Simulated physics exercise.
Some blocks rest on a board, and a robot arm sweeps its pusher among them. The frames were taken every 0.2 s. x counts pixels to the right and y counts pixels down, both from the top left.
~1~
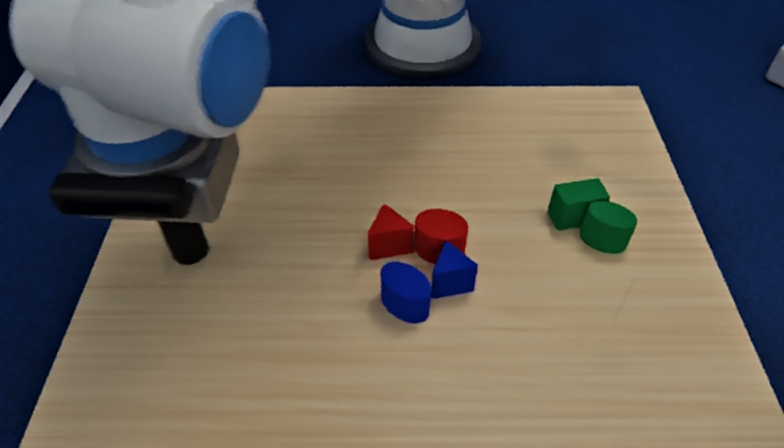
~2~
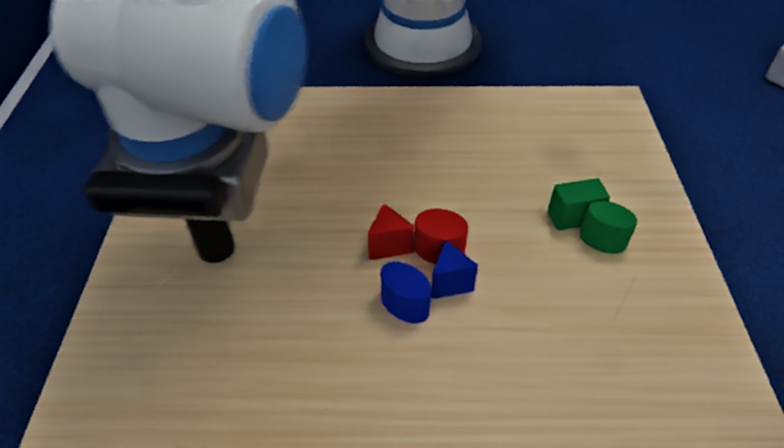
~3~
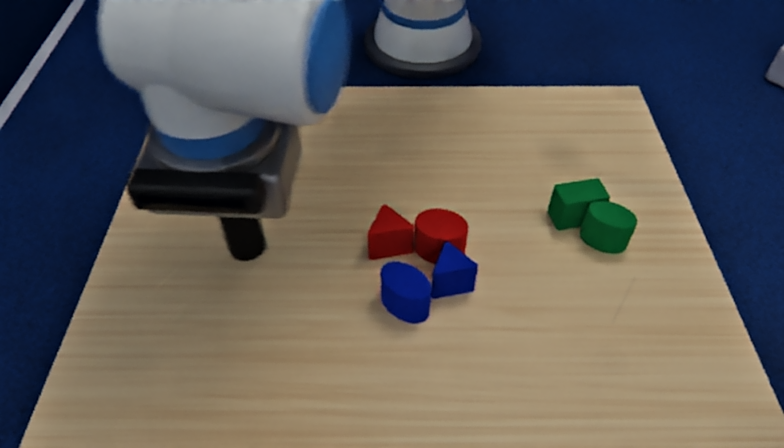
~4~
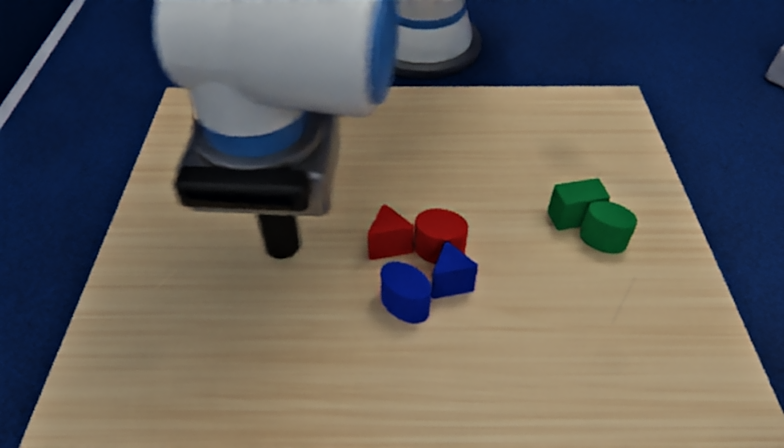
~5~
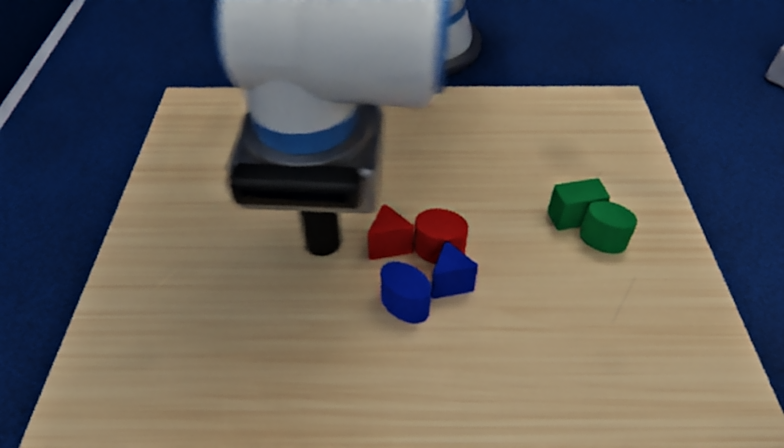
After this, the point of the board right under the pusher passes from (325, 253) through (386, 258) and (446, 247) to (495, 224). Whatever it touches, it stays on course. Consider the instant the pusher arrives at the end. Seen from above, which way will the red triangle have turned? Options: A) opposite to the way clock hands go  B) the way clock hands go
My answer is option A.
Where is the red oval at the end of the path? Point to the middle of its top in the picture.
The answer is (526, 181).
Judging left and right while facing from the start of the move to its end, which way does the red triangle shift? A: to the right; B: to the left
B
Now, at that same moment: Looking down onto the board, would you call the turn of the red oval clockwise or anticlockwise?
Clockwise, looking down.
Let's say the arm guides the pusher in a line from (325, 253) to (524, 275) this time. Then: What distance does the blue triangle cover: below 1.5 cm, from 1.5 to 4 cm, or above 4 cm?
The answer is 1.5 to 4 cm.
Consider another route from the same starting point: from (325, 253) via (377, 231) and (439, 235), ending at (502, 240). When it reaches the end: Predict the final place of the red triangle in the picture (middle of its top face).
Put as a pixel place, it's (413, 235).
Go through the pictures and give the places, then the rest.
Tip of the pusher (191, 251), middles of tops, red triangle (389, 221), red oval (442, 223), blue triangle (453, 259), in the first frame.
Pusher (217, 250), nothing pushed, in the second frame.
Pusher (248, 248), nothing pushed, in the third frame.
Pusher (283, 245), nothing pushed, in the fourth frame.
Pusher (323, 243), red triangle (389, 221), red oval (442, 223), blue triangle (453, 259), in the fifth frame.
What follows on the original path. One third of the way, pusher (386, 248); red triangle (410, 215), turned 55° anticlockwise; red oval (453, 218), turned 25° clockwise.
Two thirds of the way, pusher (448, 236); red triangle (435, 198), turned 110° anticlockwise; red oval (483, 206), turned 70° clockwise.
At the end, pusher (497, 214); red triangle (439, 196), turned 135° anticlockwise; red oval (526, 181), turned 50° clockwise; blue triangle unmoved.
